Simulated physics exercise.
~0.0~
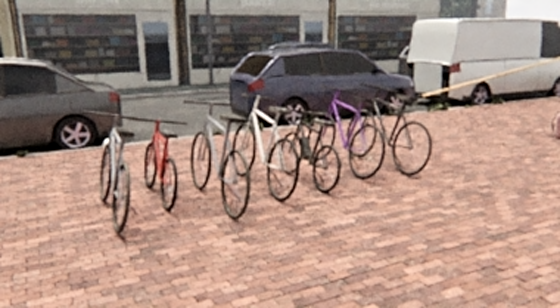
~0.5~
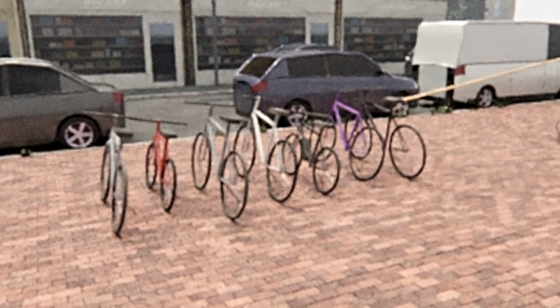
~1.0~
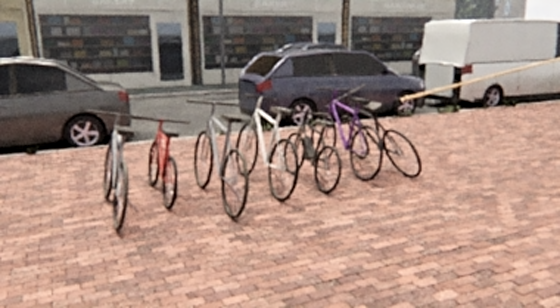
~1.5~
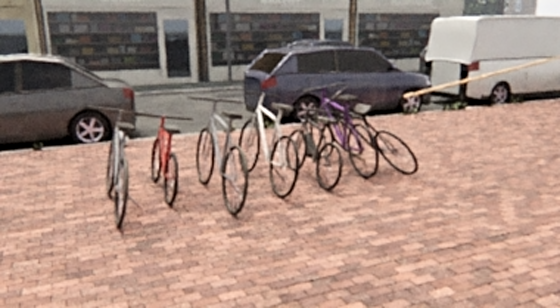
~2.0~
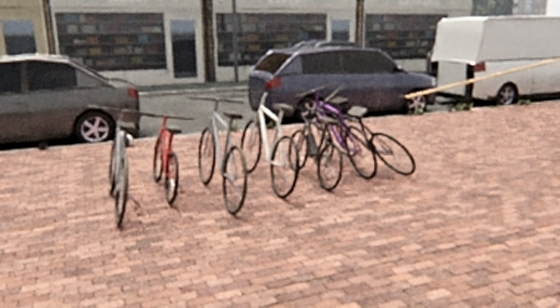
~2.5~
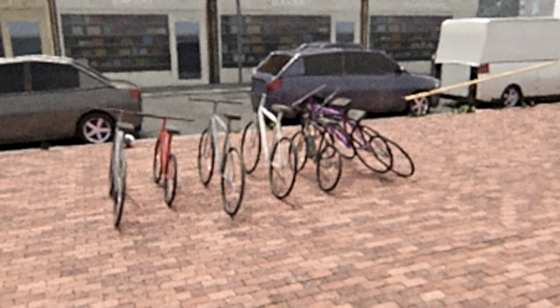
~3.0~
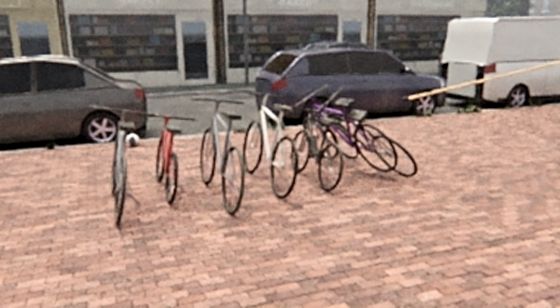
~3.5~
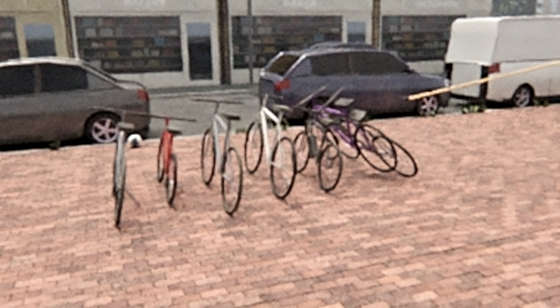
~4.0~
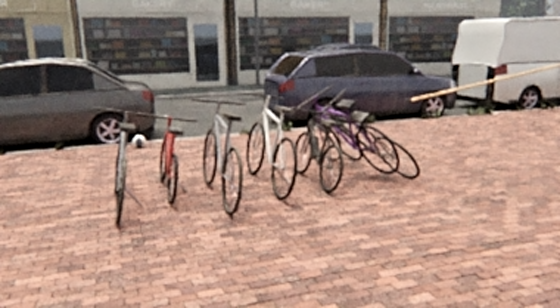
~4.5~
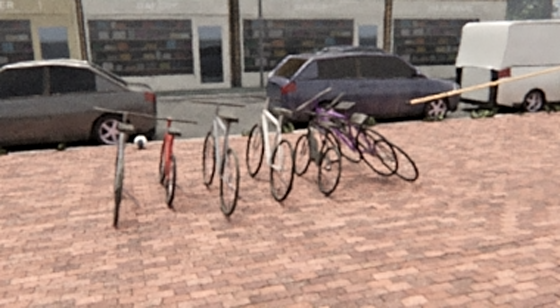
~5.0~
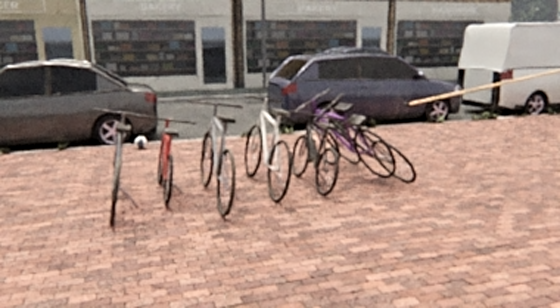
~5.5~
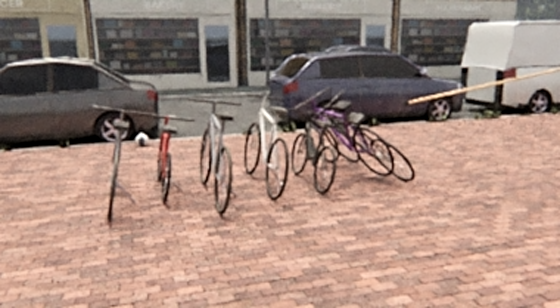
Brick pavement beside parked cars, a pole pushing the end bicycle onto the purple one, both left leaning, the rest standing.
